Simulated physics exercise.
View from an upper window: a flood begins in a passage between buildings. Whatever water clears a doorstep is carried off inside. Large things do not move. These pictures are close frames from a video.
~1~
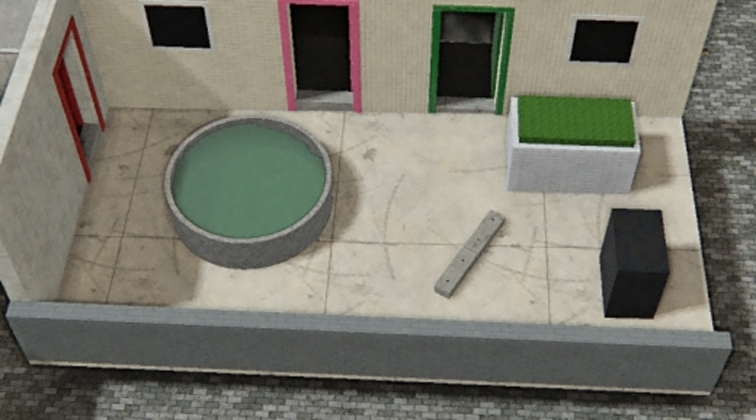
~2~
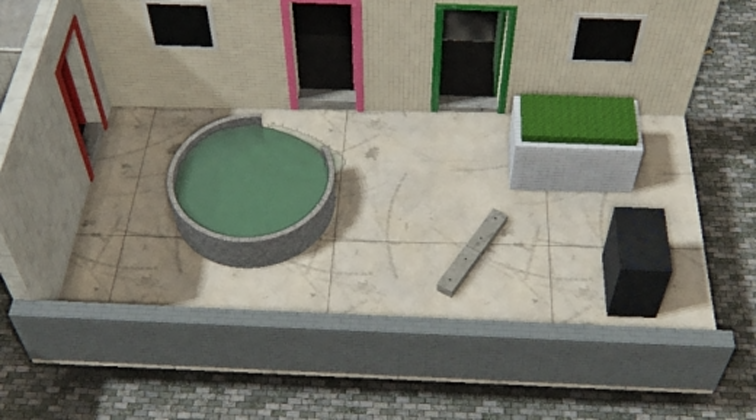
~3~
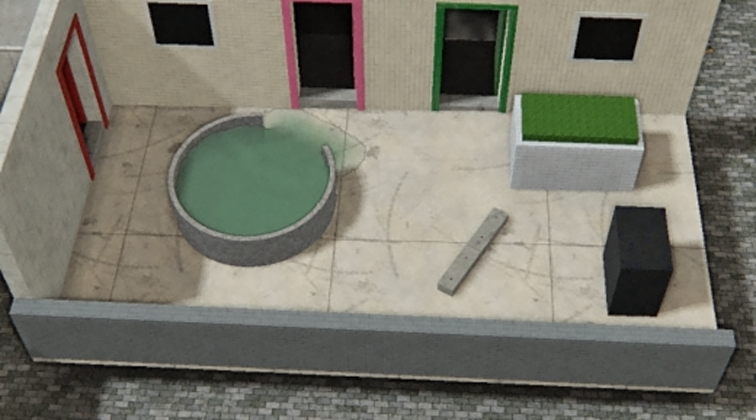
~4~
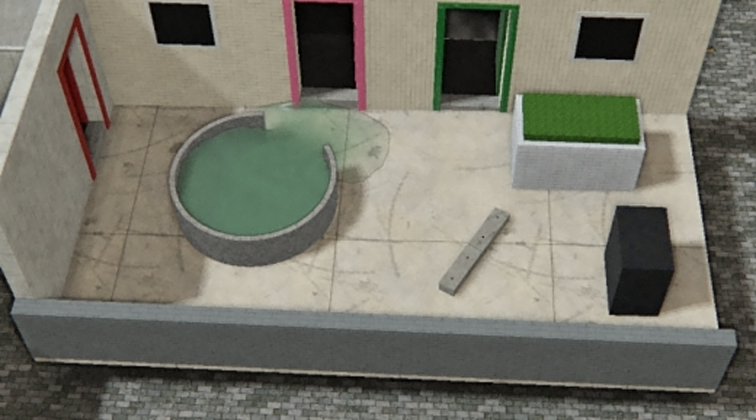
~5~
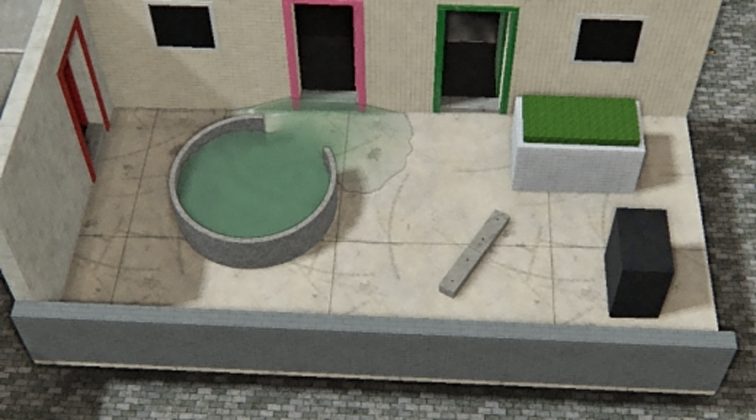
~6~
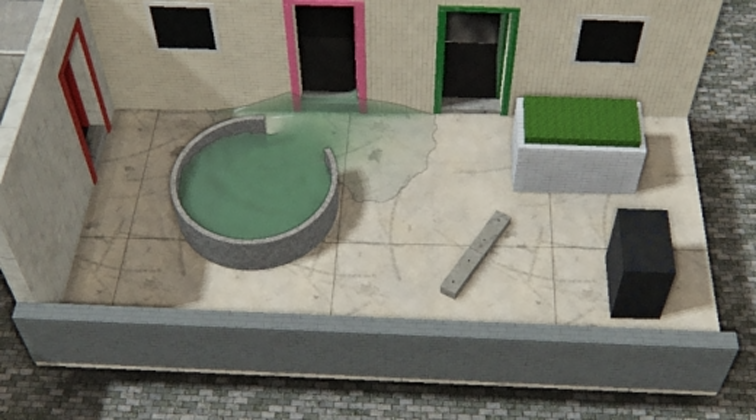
Green water pours from a gap in the round tank's far side and spreads across the pale floor.
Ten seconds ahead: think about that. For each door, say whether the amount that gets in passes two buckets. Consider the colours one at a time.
One by one: The green door will be within bounds, the pink door will be over the limit, the red door will be within bounds.
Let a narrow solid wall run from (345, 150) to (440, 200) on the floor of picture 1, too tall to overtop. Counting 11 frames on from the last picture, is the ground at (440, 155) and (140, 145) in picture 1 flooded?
Note: Point one drenched, point two drenched.
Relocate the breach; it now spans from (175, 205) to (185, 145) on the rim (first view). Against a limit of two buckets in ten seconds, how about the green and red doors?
Per door - green: Does not exceed, red: Exceeds.
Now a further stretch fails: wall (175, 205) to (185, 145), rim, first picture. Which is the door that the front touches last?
Answer: The green door.
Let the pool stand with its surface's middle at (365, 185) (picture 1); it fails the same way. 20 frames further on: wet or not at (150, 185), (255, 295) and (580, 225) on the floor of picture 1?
My reading is hit by the flood first, missed by the flood next and missed by the flood last.
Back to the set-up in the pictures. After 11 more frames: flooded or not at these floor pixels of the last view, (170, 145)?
By then I'd expect it to be inundated.
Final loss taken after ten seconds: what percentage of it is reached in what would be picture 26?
Around 55 percent.
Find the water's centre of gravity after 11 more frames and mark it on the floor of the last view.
Around pixel (306, 174) of the last picture.
A moment on, water covers 15 % of the floor; the green door wet at the sill, nothing in, the pink door over two buckets in, the red door not reached.
Next, water covers 30 % of the floor; the green door wet at the sill, nothing in, the pink door far over two buckets in, the red door wet at the sill, nothing in.
Then, water covers 50 % of the floor; the green door wet at the sill, nothing in, the pink door far over two buckets in, the red door wet at the sill, nothing in.
Later, water covers 80 % of the floor; the green door wet at the sill, nothing in, the pink door far over two buckets in, the red door wet at the sill, nothing in.
In the end, water covers 80 % of the floor; the green door under two buckets in, the pink door far over two buckets in, the red door wet at the sill, nothing in.
